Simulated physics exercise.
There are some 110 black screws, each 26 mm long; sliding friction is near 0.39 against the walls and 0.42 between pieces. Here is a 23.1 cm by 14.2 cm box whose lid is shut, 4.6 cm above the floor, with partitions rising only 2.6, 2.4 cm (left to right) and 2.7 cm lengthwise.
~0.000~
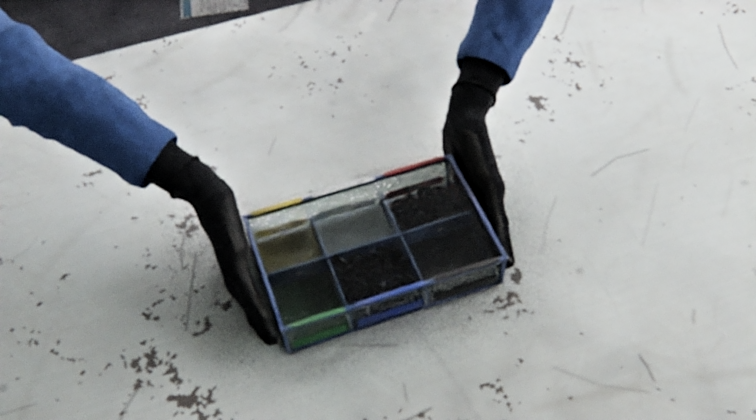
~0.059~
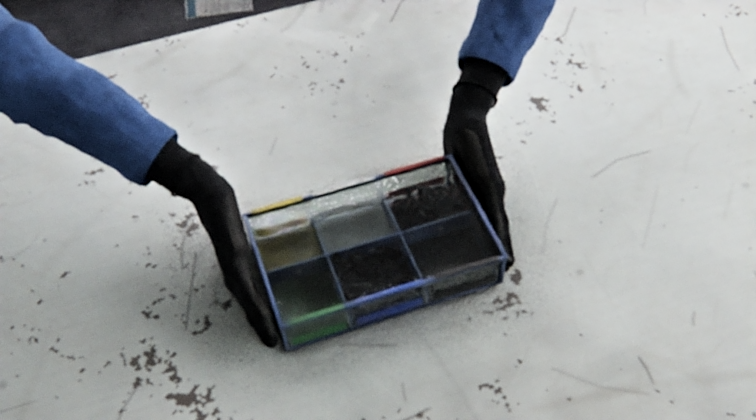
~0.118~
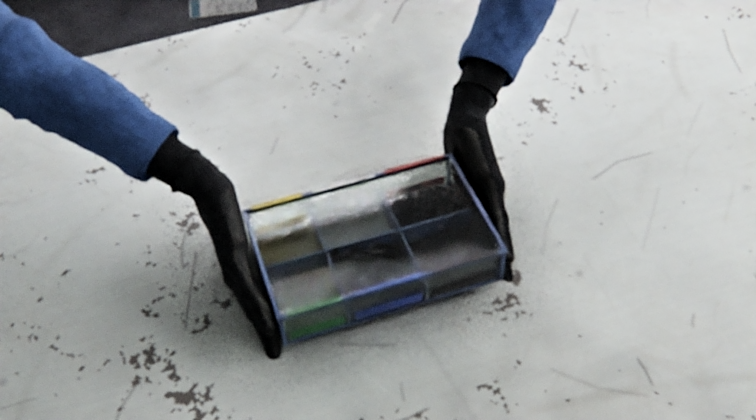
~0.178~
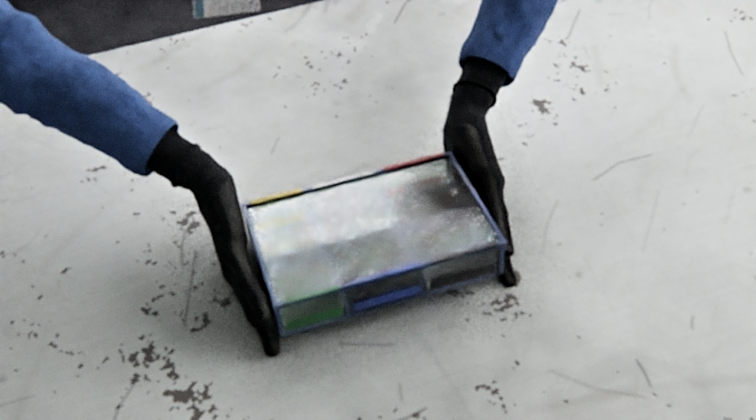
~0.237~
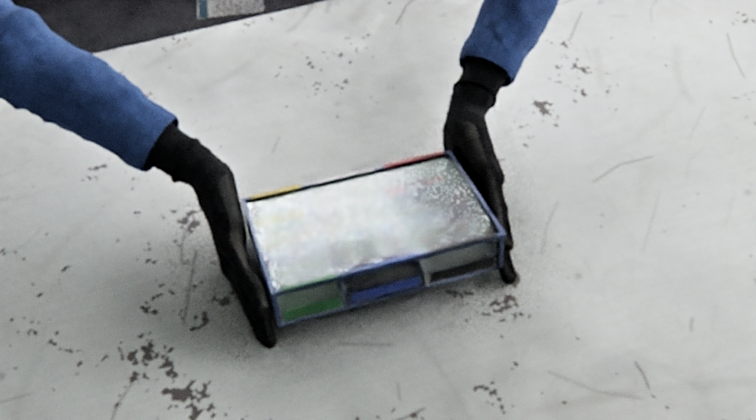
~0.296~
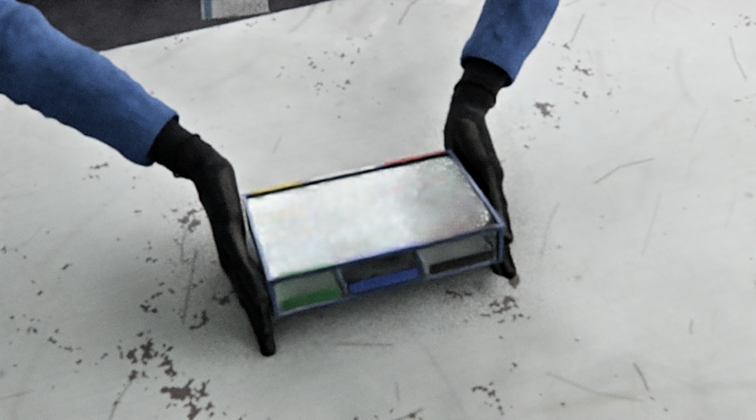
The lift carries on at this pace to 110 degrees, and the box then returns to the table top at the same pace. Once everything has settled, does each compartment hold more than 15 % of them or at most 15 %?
As I see it, red: Crosses the line, blue: Stays behind the line, green: Stays behind the line, yellow: Stays behind the line, white: Crosses the line, black: Stays behind the line.
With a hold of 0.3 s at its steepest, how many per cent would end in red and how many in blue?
Result - red: 55 %, blue: 10 %.
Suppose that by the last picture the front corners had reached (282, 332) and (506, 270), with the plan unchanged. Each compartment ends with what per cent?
Result - red: 0 %; blue: 55 %; green: 0 %; yellow: 0 %; white: 0 %; black: 45 %.
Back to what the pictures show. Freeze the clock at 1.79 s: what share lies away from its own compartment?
Reading: Close to 35 %.
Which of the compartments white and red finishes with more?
The red compartment.
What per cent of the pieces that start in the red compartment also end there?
About 100 in a hundred.
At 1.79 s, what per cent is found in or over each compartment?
Shares - red: 50; blue: 25; green: 0; yellow: 0; white: 25; black: 0.
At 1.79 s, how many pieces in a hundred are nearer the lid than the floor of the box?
About 60 %.
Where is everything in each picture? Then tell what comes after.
In the first frame, box tilt 0 degrees, front corners at (284, 328) and (503, 257); red 40 %, blue 60 %.
In the second frame, box tilt 1 degrees, front corners at (283, 325) and (503, 256).
In the third frame, box tilt 4 degrees, front corners at (280, 317) and (502, 251), lowest corner right back.
In the fourth frame, box tilt 8 degrees, front corners at (277, 305) and (501, 242), lowest corner right back.
In the fifth frame, box tilt 12 degrees, front corners at (274, 292) and (500, 234), lowest corner right back.
In the sixth frame, box tilt 15 degrees, front corners at (272, 279) and (500, 226), lowest corner right back; red 40 %, blue 60 %. Its pace works out near 65 degrees a second.
After 1.79 s, tilt 110 degrees; red 50 %, blue 25 %, white 25 %.
After 2.79 s, tilt 50 degrees; red 55 %, blue 5 %, white 40 %.
After 3.77 s, tilt 0 degrees; red 55 %, blue 5 %, white 40 %.
At rest (4.2 s), red 55 %, blue 5 %, green 0 %, yellow 0 %, white 40 %, black 0 %.
